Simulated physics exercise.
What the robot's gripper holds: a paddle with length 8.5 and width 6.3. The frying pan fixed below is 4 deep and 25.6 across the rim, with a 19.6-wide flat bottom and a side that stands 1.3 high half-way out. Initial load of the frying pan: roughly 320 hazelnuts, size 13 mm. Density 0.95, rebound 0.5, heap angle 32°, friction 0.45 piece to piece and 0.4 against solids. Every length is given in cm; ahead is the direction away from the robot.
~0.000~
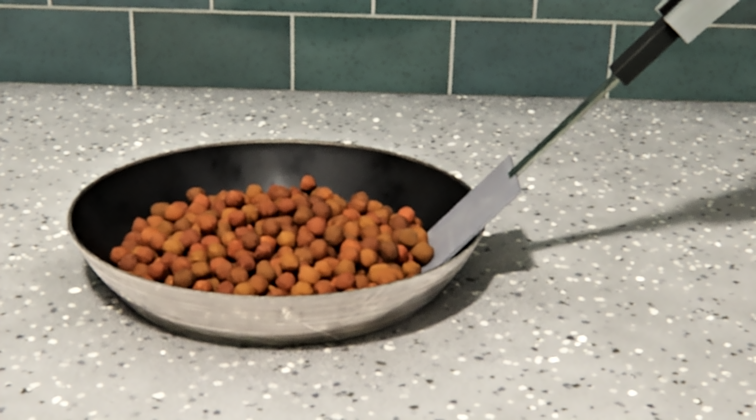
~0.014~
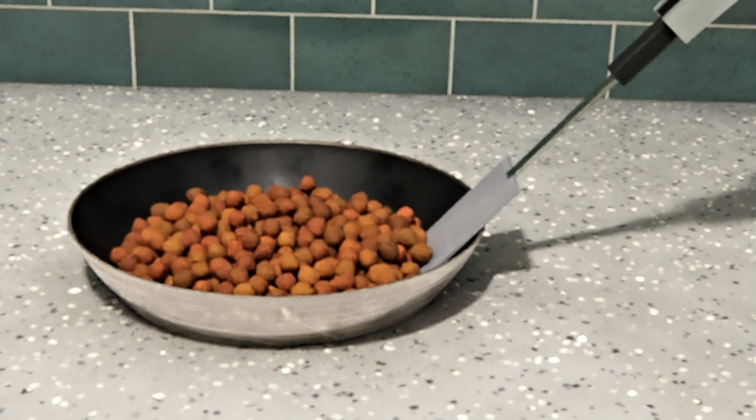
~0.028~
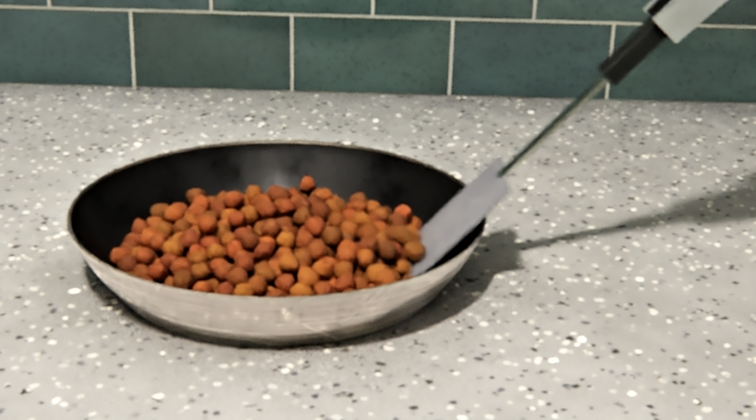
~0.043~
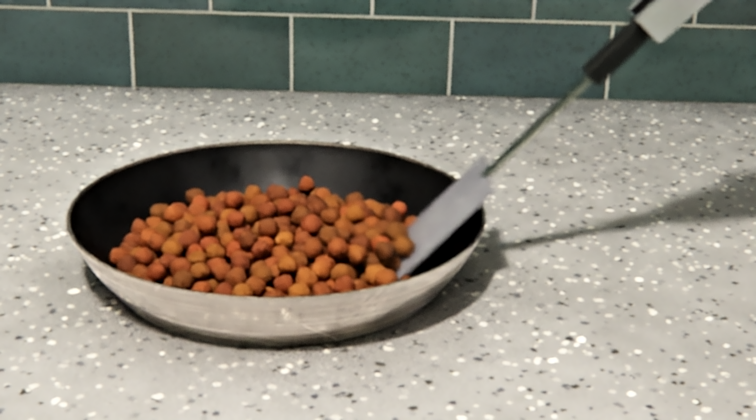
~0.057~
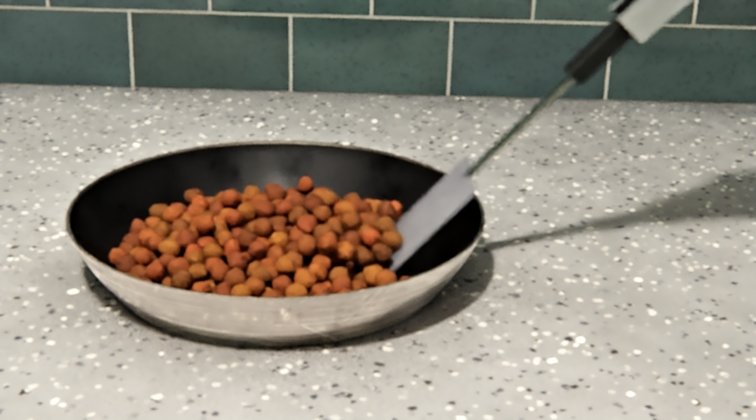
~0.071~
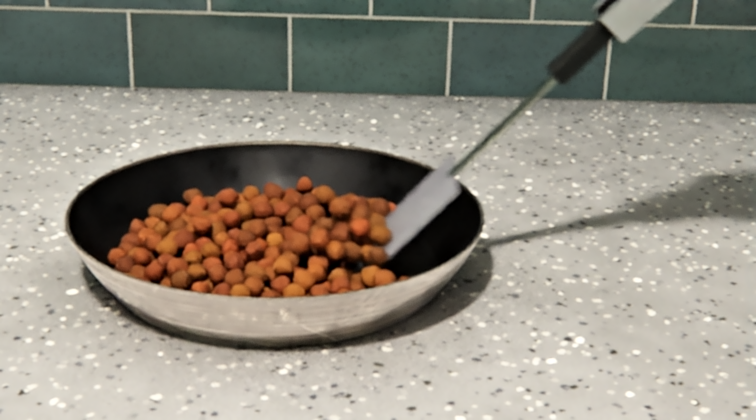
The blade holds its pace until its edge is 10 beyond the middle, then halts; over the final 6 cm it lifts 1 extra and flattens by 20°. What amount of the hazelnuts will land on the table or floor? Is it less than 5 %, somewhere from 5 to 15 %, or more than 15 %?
It is from 5 to 15 %.
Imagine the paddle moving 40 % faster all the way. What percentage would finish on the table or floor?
I'd say close to 15 per cent.
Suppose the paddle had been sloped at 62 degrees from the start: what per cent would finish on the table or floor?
About 10 per cent.
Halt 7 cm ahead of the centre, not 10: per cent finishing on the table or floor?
Roughly 0 %.
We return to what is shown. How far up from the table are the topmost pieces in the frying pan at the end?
Some 5.0 cm above the table.
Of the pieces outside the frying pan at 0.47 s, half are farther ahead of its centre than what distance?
I'd put it at some 16 centimetres.
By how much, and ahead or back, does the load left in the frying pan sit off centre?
Forward offset: Roughly 3.0 cm.
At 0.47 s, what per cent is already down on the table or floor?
Roughly 8 percent.
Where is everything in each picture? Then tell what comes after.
The paddle top edge at (516, 172), sloping 48°; upper third of the load around (268, 240), from x 120 to 425, top at y 185; 315 in the frying pan, in the first frame.
The paddle top edge at (514, 173), sloping 48°; upper third of the load around (270, 241), from x 120 to 420, top at y 185, in the second frame.
The paddle top edge at (505, 173), sloping 48°; upper third of the load around (281, 240), from x 120 to 415, top at y 185, in the third frame.
The paddle top edge at (489, 173), sloping 48°; upper third of the load around (284, 237), from x 120 to 415, top at y 185, in the fourth frame.
The paddle top edge at (472, 173), sloping 48°; upper third of the load around (282, 234), from x 120 to 415, top at y 185, in the fifth frame.
The paddle top edge at (455, 173), sloping 48°; upper third of the load around (287, 233), from x 120 to 410, top at y 185; 315 in the frying pan, in the sixth frame.
After 0.15 s, sloping 48°, highest piece 5 above the table; 315 in the frying pan.
After 0.23 s, sloping 42°, highest piece 5 above the table; 315 in the frying pan.
After 0.47 s, sloping 28°, highest piece 5 above the table; 287 in the frying pan, 27 on the table or floor, 1 on the blade or in flight.
After 1.52 s, sloping 28°, highest piece 5 above the table; 287 in the frying pan, 28 on the table or floor.
In the end, 287 in the frying pan, 28 on the table or floor. That is 9 % on the table or floor.
